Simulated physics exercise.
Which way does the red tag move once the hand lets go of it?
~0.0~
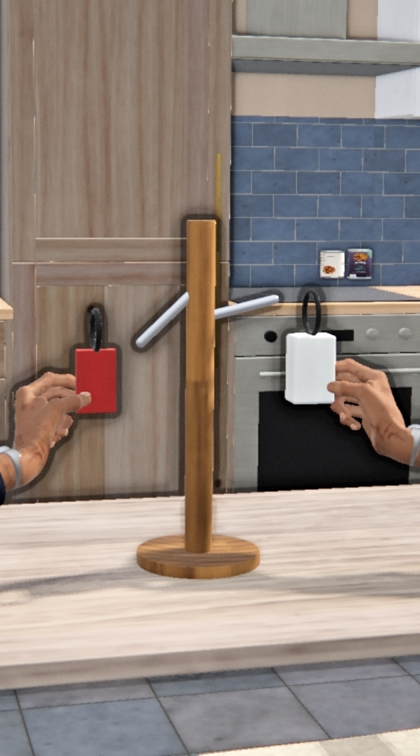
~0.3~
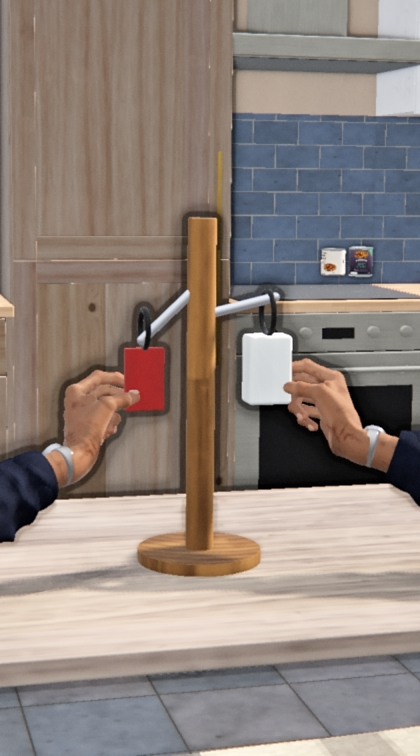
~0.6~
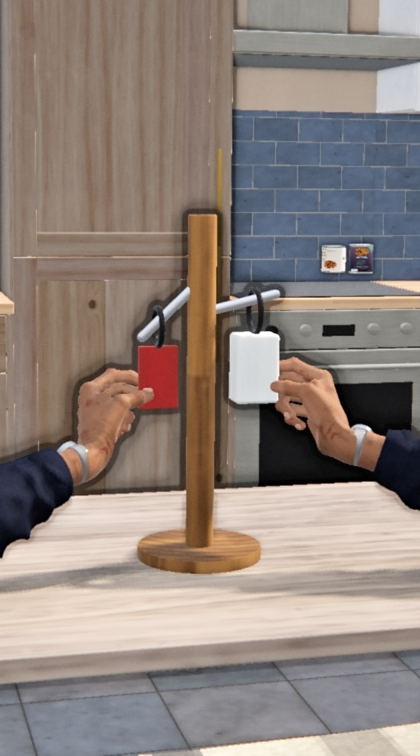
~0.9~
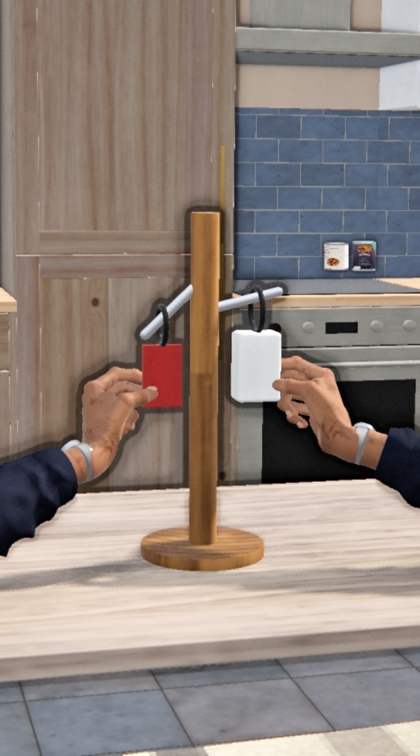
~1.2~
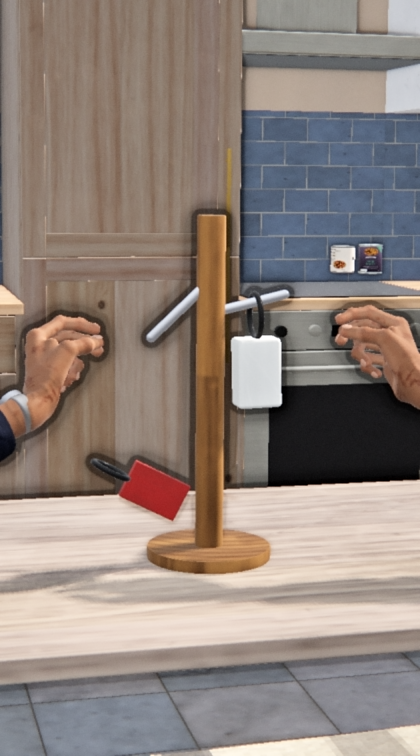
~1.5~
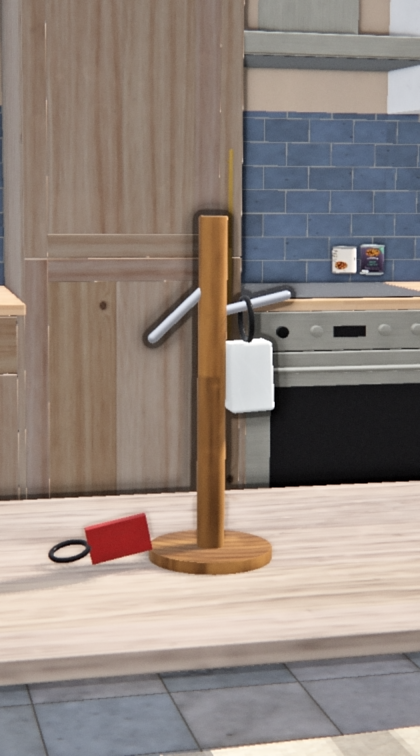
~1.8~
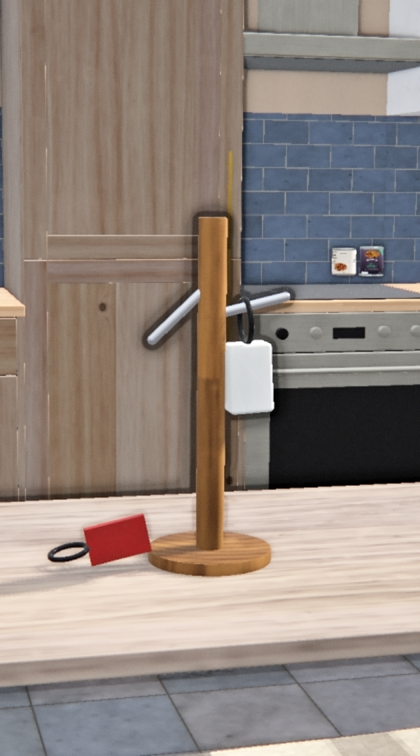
The red tag moves down, dropping from the left peg to the countertop.
